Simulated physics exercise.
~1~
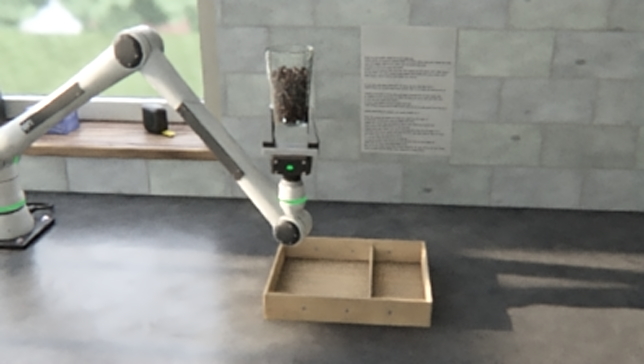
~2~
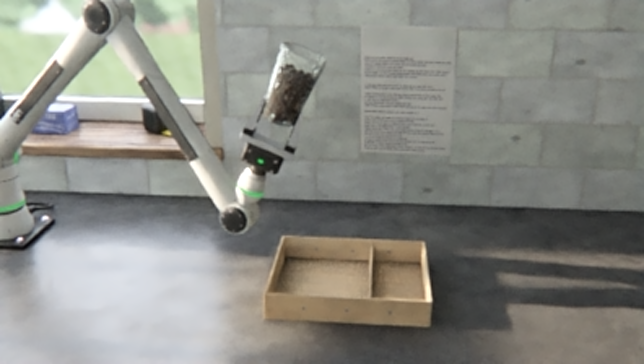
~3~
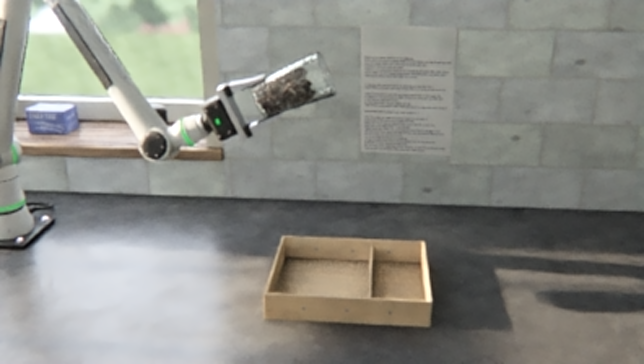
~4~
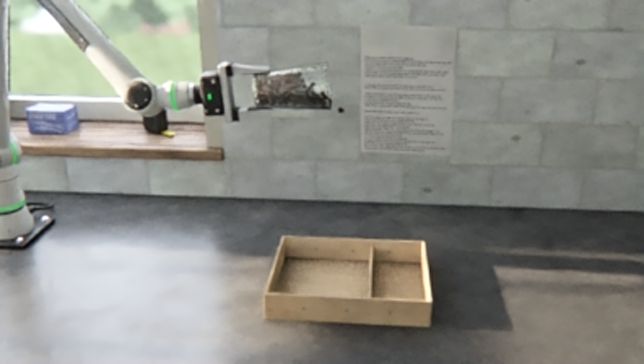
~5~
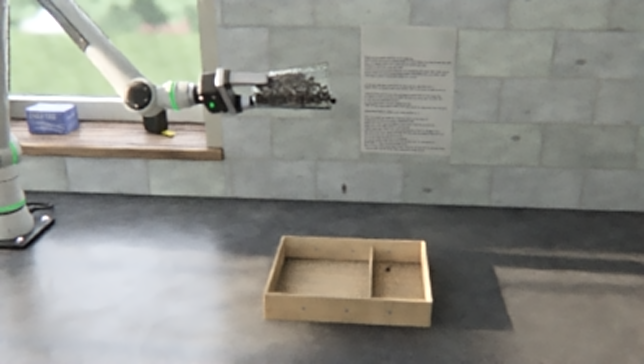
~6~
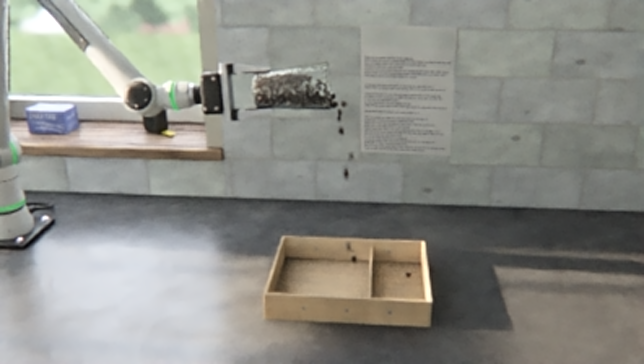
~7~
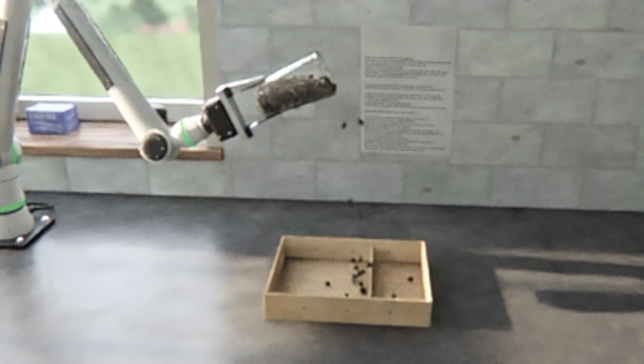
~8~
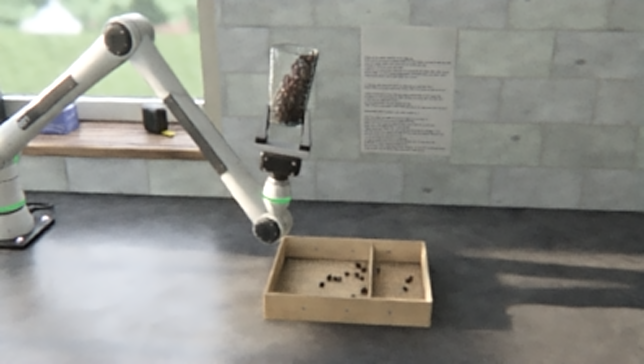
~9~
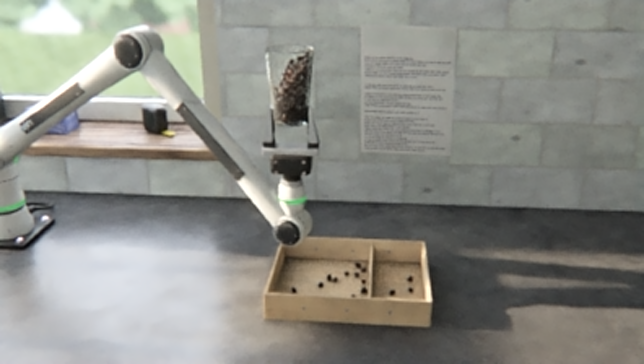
At the start, a white robot arm holds a clear beaker of dark beans upright above a shallow wooden tray with a dividing wall. The arm swings the beaker up and to the left, tipping its mouth to the right until it lies nearly level. While the gripper twists the beaker about its length, a few beans dribble from the mouth and fall into the tray. More beans drop as the arm begins to tilt the beaker back up. It ends upright and still mostly full, with a scattering of beans in both parts of the tray.
